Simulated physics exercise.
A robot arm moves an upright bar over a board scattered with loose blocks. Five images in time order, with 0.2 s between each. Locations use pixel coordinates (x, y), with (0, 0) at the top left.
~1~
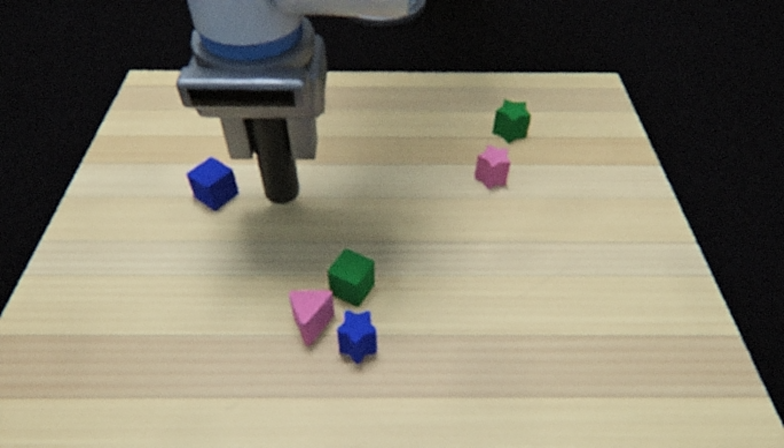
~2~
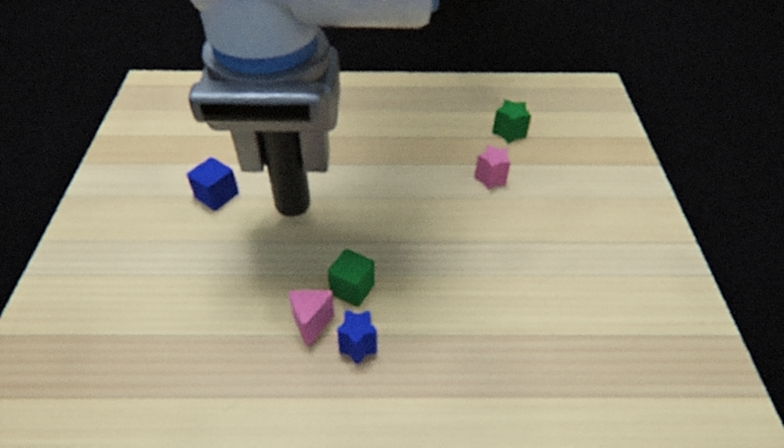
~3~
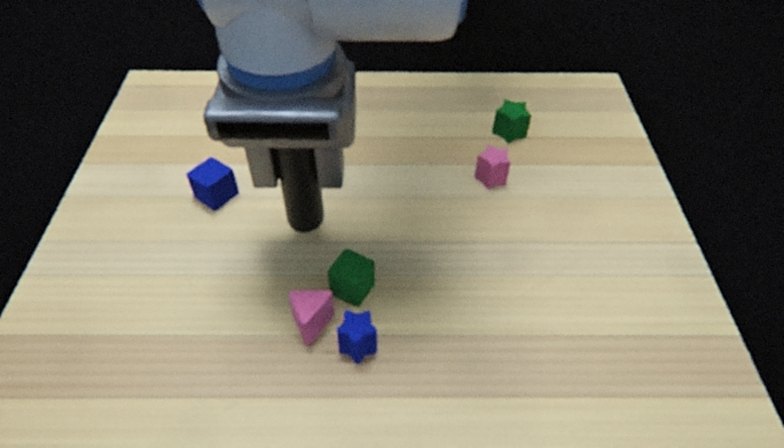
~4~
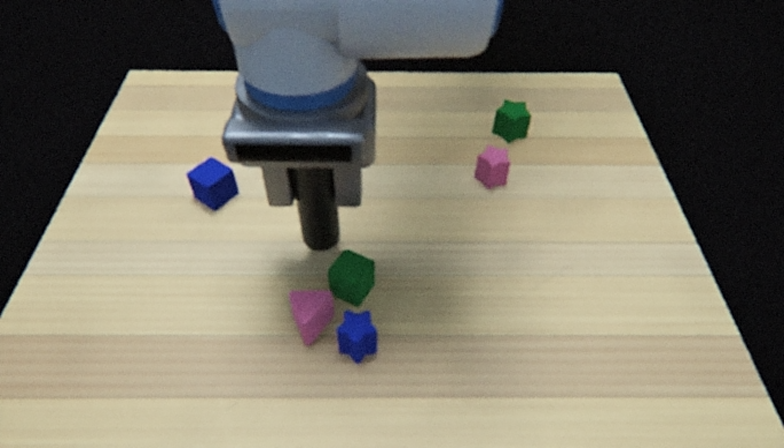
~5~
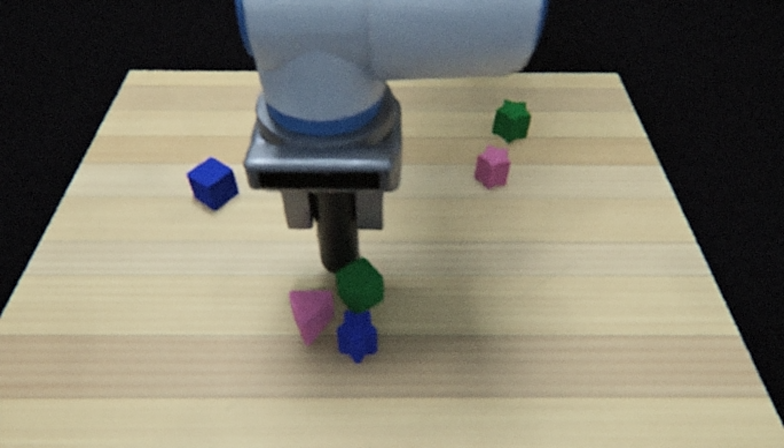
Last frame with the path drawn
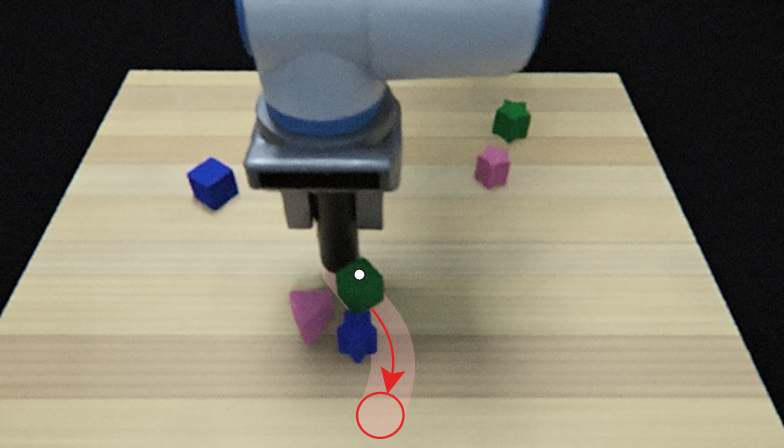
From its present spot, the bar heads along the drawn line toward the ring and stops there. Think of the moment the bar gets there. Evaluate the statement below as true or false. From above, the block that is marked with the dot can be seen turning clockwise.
The claim does not hold.
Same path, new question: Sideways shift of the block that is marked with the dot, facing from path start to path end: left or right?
It slides leftward.
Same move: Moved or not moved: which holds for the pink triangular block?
It is still where it was.
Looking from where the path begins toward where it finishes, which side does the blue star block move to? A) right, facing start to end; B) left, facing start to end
I'll go with A - right, facing start to end.
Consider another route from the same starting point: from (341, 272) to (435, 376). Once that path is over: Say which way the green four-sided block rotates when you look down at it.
My prediction: CW.
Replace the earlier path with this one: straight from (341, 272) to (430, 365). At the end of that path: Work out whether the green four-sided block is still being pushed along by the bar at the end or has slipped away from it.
Before the bar.
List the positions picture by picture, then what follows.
Bar's lower end at (283, 193); pink triangular block at (308, 302); blue star block at (357, 325); green four-sided block at (351, 266), in the first picture.
Bar at (293, 205); blocks still, in the second picture.
Bar at (306, 220); blocks still, in the third picture.
Bar at (322, 238); blocks still, in the fourth picture.
Bar at (340, 260); pink triangular block at (308, 302); blue star block at (357, 325); green four-sided block at (359, 275), in the fifth picture.
Drawn move, from (341, 272) through (372, 310) and (393, 357) to (380, 415); the dot is on the green four-sided block.
On the path given first. One third of the way, bar at (373, 298); blue star block at (361, 336), turned 60° clockwise; green four-sided block at (393, 318).
Two thirds of the way, bar at (393, 346); blue star block at (356, 354), turned 120° clockwise; green four-sided block at (424, 365).
At the end, bar at (380, 404); pink triangular block still; blue star block at (346, 370), turned 190° clockwise; green four-sided block at (433, 383), turned 35° anticlockwise.
